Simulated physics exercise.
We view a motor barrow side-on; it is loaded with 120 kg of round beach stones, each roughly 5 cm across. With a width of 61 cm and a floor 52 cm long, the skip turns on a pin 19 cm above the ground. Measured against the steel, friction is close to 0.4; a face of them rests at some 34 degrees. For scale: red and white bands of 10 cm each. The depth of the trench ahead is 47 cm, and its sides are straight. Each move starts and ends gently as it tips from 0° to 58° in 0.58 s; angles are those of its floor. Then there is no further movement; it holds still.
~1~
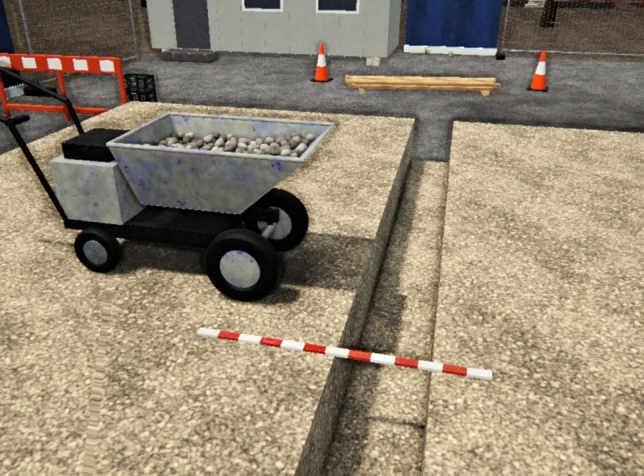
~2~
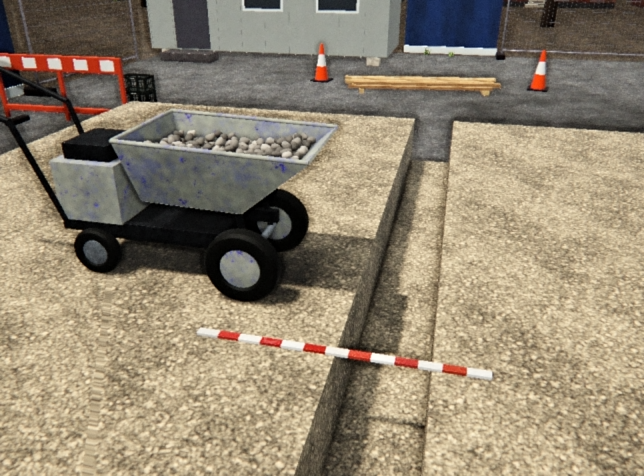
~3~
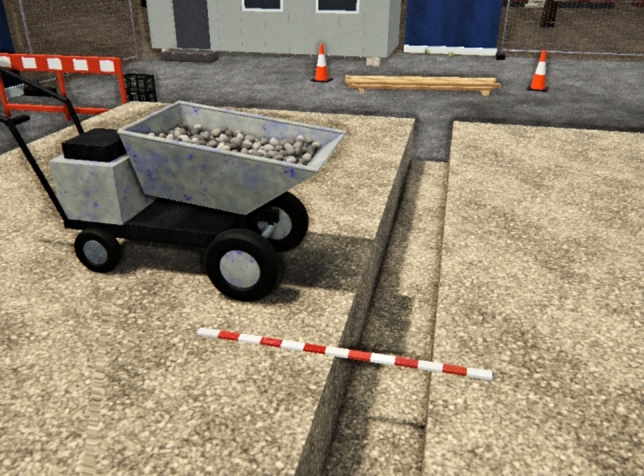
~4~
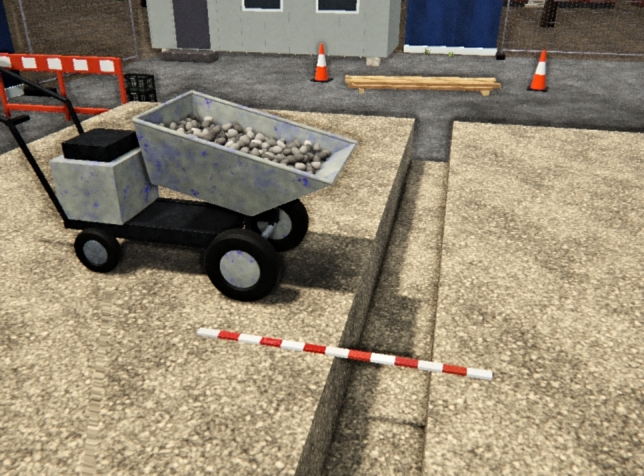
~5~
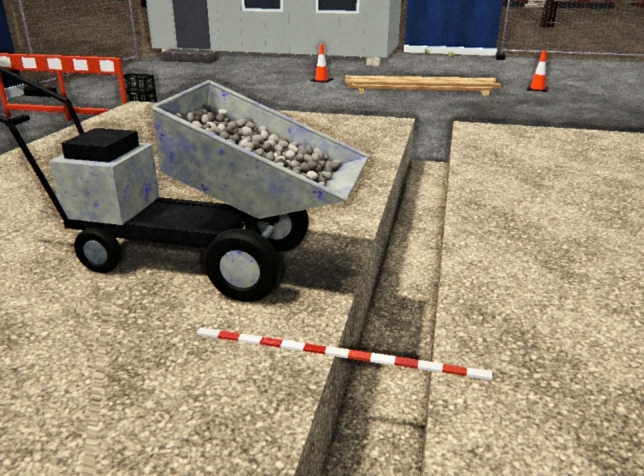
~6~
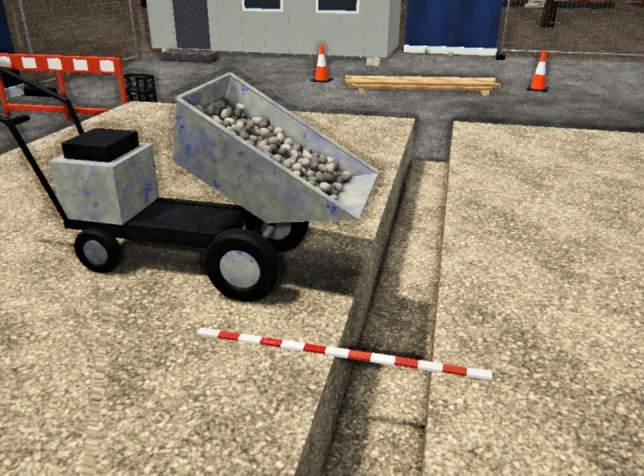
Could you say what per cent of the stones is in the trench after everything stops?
I would put it at 62 per cent.
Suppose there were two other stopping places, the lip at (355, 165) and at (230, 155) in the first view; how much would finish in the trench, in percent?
Close to 20 percent in the first case, 85 percent in the second.
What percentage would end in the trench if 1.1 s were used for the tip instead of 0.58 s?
Close to 80 percent, then.
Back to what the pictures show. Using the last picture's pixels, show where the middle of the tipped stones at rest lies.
Near (421, 351).
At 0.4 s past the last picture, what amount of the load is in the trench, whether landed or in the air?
10 per cent, give or take.
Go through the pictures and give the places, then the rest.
In the first frame, the skip is at 0°, its lip at (305, 161); the top of the load is at (288, 143).
In the second frame, the skip is at 2°, its lip at (309, 163); the top of the load is at (284, 144).
In the third frame, lip at (319, 171), floor tilted 6°, highest stones at (192, 135).
In the fourth frame, the skip is at 13°, its lip at (332, 183); the top of the load is at (194, 124).
In the fifth frame, lip at (347, 200), floor tilted 22°, highest stones at (204, 115).
In the sixth frame, the skip is at 30°, its lip at (359, 219); the top of the load is at (222, 109).
Then, 0.1 s after the last picture the floor is at 48°, 100 % in the skip; the foremost stones are at (355, 228).
Then, 0.4 s after the last picture the floor is at 58°, 89 % in the skip, 11 % in the trench; the foremost stones are at (430, 283).
Then, 0.7 s after the last picture the floor is at 58°, 31 % in the skip, 35 % in the trench, 34 % past the trench; the foremost stones are at (570, 315).
Then, 2.7 s after the last picture the floor is at 58°, 0 % in the skip, 62 % in the trench, 38 % past the trench; the foremost stones are past the picture's edge.
